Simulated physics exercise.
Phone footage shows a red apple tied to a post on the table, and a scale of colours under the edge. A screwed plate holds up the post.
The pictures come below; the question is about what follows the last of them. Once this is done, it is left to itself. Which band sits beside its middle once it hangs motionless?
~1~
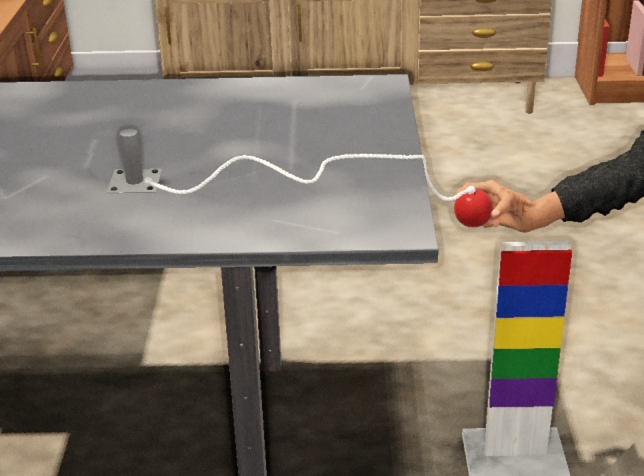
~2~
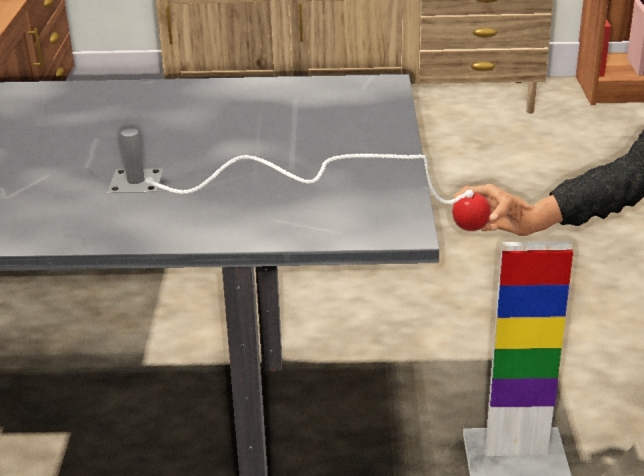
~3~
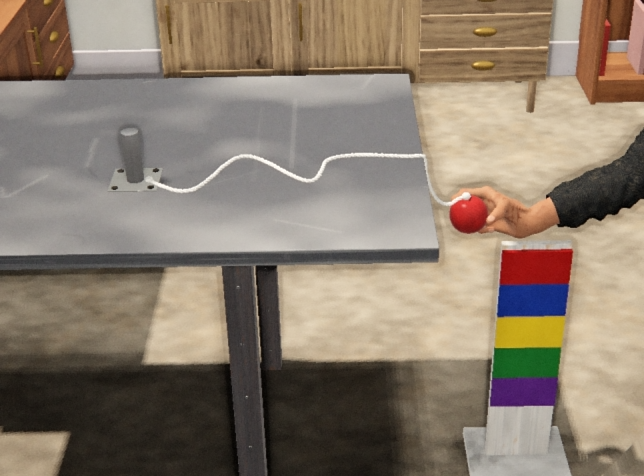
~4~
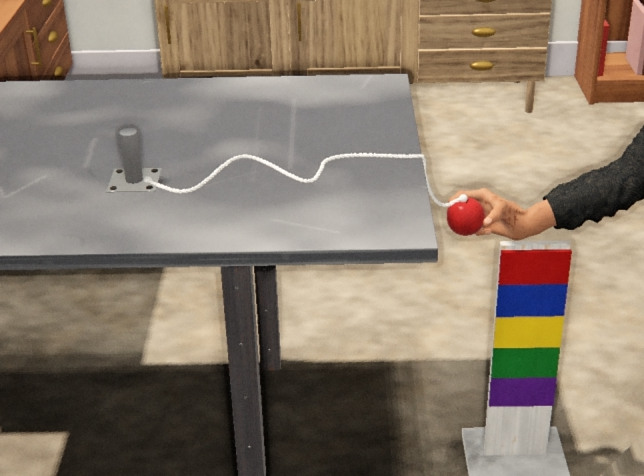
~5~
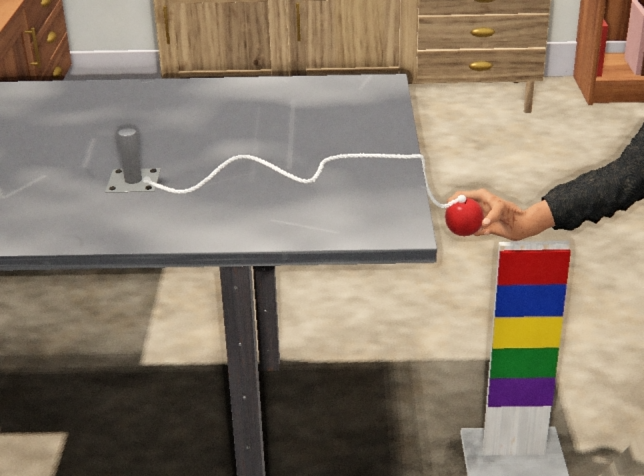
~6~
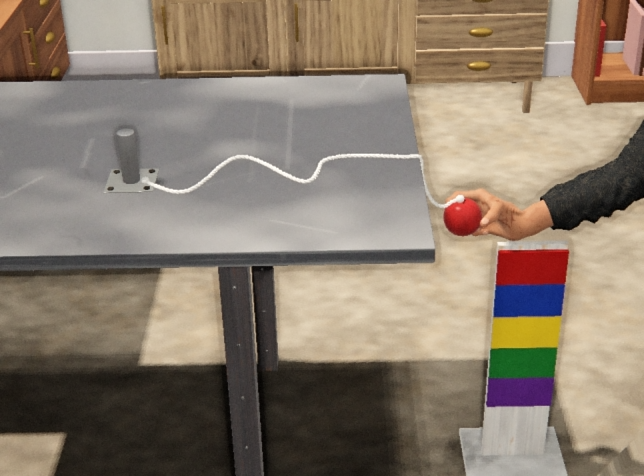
The yellow band.
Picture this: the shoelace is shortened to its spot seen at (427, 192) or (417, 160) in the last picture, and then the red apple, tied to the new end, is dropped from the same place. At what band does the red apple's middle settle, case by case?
Try by try it comes out as blue; red.
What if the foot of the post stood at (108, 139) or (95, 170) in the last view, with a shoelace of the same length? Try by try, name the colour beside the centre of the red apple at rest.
Result per try, in order: Blue / blue.
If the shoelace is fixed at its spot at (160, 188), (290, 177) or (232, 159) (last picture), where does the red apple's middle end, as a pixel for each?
First try near (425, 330), second near (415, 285), third near (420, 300).
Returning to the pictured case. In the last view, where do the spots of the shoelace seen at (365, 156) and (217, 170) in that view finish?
(423, 210) for the first, (251, 174) for the second.
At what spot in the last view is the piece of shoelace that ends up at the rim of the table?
Approximately at (323, 162) in the final frame.
Soon after, apple near (383, 323); level with yellow.
After that, apple near (437, 334); level with yellow.
In the end, apple near (422, 337); level with yellow. The shoelace holds its middle at yellow.
